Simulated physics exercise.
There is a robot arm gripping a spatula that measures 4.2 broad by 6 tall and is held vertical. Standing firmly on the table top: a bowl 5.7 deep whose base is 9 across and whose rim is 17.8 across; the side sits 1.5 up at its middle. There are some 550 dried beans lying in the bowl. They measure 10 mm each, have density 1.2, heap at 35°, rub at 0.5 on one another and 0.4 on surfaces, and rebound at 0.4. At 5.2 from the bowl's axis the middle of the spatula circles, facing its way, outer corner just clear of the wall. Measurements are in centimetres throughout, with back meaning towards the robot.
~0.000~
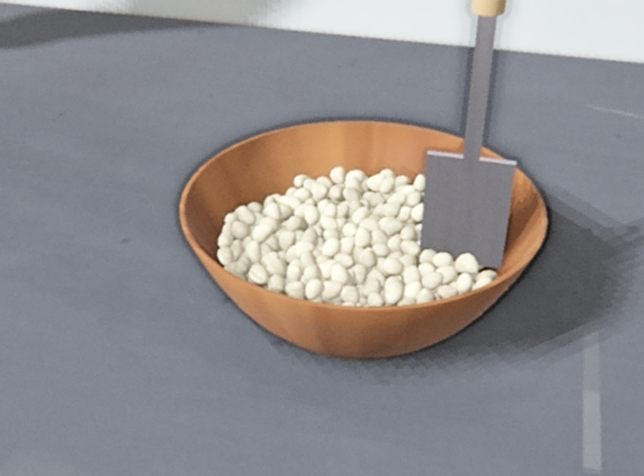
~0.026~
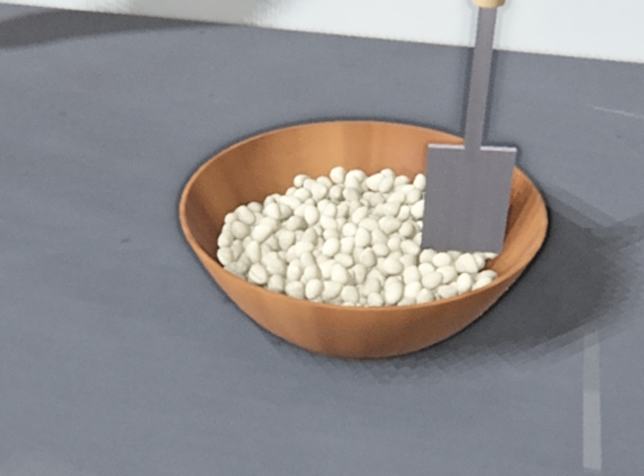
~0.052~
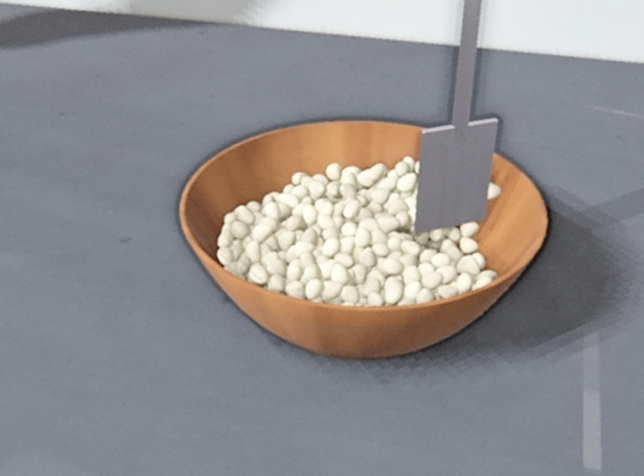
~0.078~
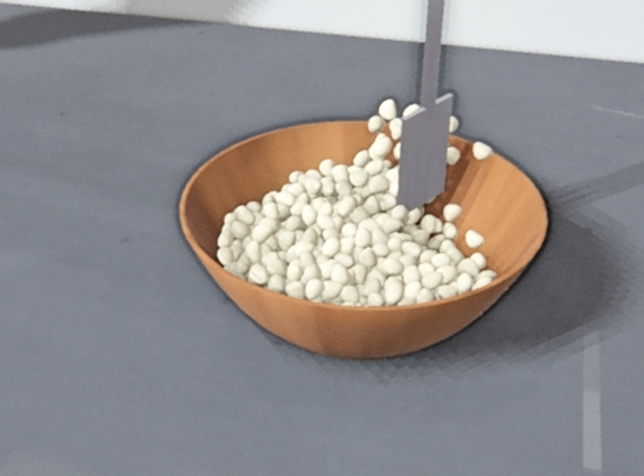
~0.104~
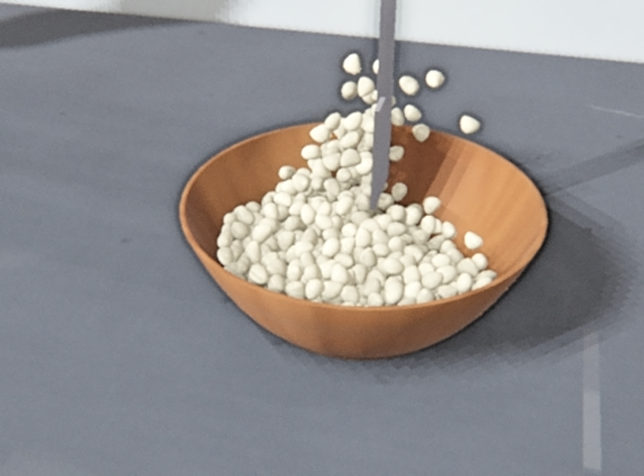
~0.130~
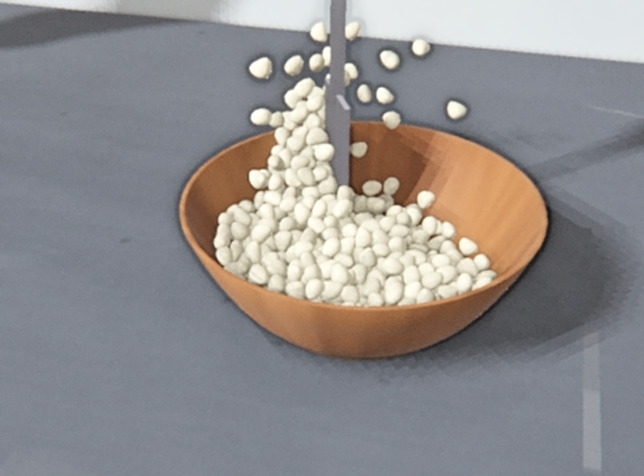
A grey spatula, upright at the right side of a brown bowl, rises slightly, then sweeps leftward along the far side, turning edge-on and pushing pale beans into a heap, some flying above the rim. The bowl sits on a grey tabletop, loaded with off-white beans, a pale strip behind it. The view looks down at an angle and stays still.
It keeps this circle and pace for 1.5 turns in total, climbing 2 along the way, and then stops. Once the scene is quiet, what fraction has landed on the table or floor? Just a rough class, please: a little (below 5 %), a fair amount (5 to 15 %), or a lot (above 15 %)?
A lot.
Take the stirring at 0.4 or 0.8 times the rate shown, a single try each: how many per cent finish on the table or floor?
I'd expect near 5 per cent, then near 20 per cent.
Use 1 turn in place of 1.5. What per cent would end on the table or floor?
It would be around 15 per cent.
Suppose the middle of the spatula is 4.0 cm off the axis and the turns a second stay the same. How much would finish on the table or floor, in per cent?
That would make it around 45 percent.
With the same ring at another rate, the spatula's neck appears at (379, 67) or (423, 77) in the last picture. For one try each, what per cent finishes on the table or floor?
About 20 per cent, then about 10 per cent.
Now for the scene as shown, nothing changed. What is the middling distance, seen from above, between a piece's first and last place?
Roughly 1 cm.
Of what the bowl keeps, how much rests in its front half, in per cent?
I'd put it near 50 per cent.
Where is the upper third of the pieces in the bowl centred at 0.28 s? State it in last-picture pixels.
That third sits centred at about (374, 283).
After 0.28 s, 279° round, highest piece 18 above the table; 469 in the bowl, 21 on the table or floor, 61 in flight or on the tool.
After 0.43 s, 78° round, highest piece 7 above the table; 440 in the bowl, 92 on the table or floor, 19 in flight or on the tool.
After 0.70 s, 180° round, highest piece 4 above the table; 440 in the bowl, 111 on the table or floor.
After 1.40 s, 180° round, highest piece 4 above the table; 440 in the bowl, 111 on the table or floor.
At rest, 440 in the bowl, 111 on the table or floor. That is 20 % on the table or floor.
